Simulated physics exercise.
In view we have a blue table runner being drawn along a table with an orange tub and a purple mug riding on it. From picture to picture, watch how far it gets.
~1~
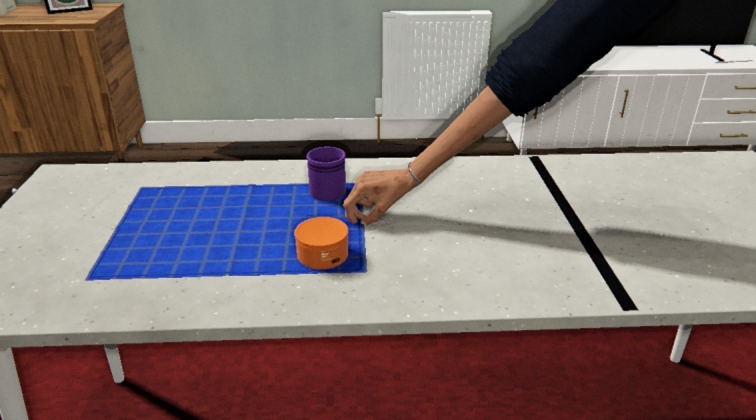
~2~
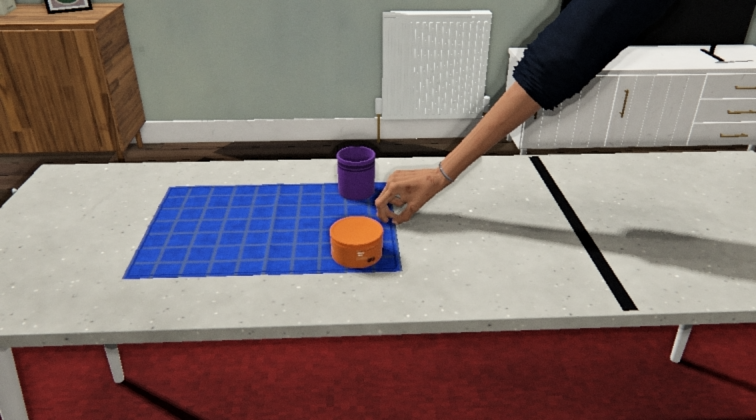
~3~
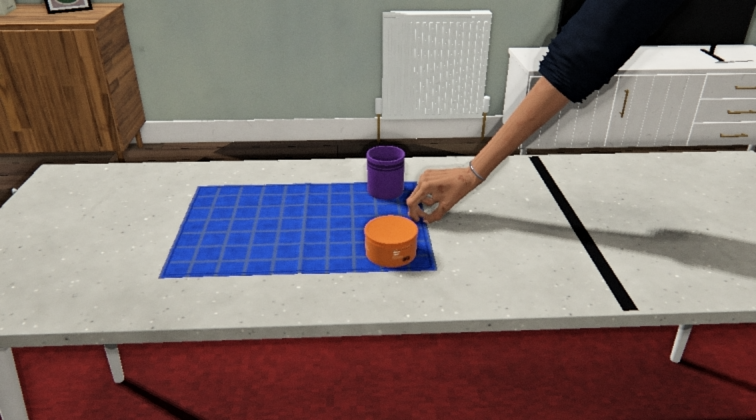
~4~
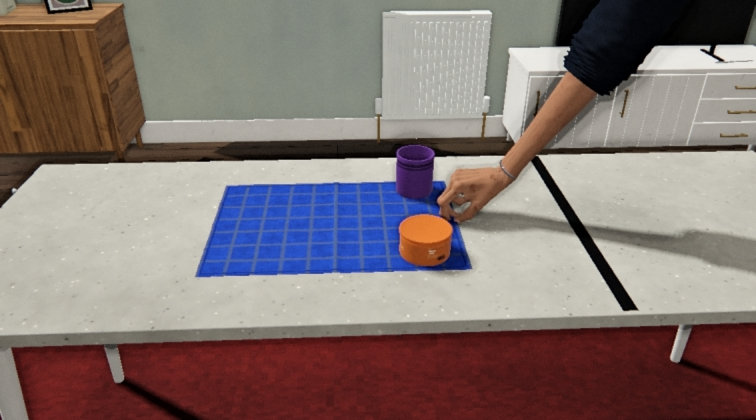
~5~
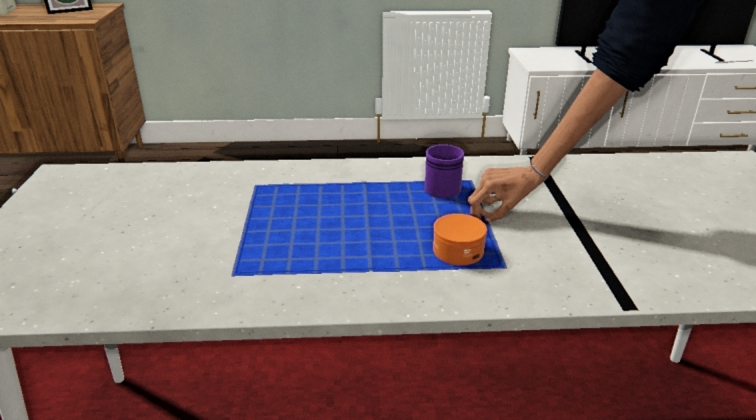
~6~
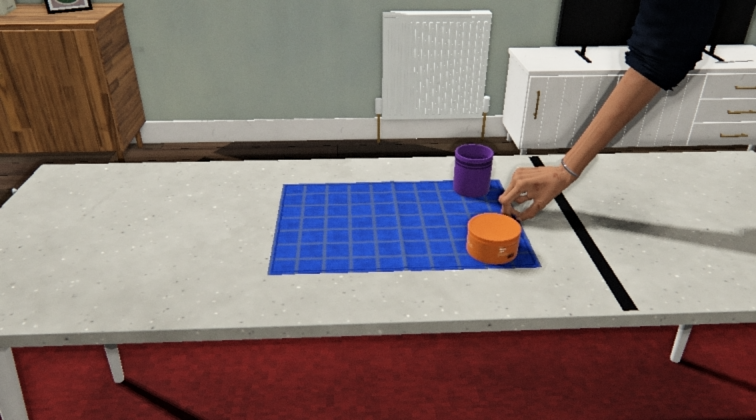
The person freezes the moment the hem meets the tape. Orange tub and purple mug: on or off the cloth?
Orange tub off, purple mug off.
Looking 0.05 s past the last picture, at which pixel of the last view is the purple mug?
You'd find it somewhere around (501, 171).
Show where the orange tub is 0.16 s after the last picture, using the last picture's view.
It has reached (596, 236) by then.
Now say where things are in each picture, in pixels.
The first frame shows table runner end (367, 272); orange tub (322, 231); purple mug (326, 155); tape (620, 292).
The second frame shows table runner end (402, 271), far hem (122, 279); purple mug (356, 154).
The third frame shows table runner end (437, 270); orange tub (391, 229).
The fourth frame shows table runner end (472, 269), far hem (195, 277); purple mug (416, 153).
The fifth frame shows table runner end (507, 268); orange tub (461, 227).
The sixth frame shows table runner end (542, 267), far hem (267, 275); orange tub (495, 226); purple mug (474, 152); tape (620, 292).
Then, 0.05 s later than the last view, hem short of the tape; orange tub on the cloth near (527, 238); purple mug on the cloth near (501, 171).
Then, 0.16 s later than the last view, hem at the tape; orange tub ahead of the hem near (596, 236); purple mug ahead of the hem near (560, 169).
Finally, hem at the tape; orange tub ahead of the hem near (664, 236); purple mug ahead of the hem near (616, 170). The orange tub slides clear of the cloth and the purple mug leaves the cloth.
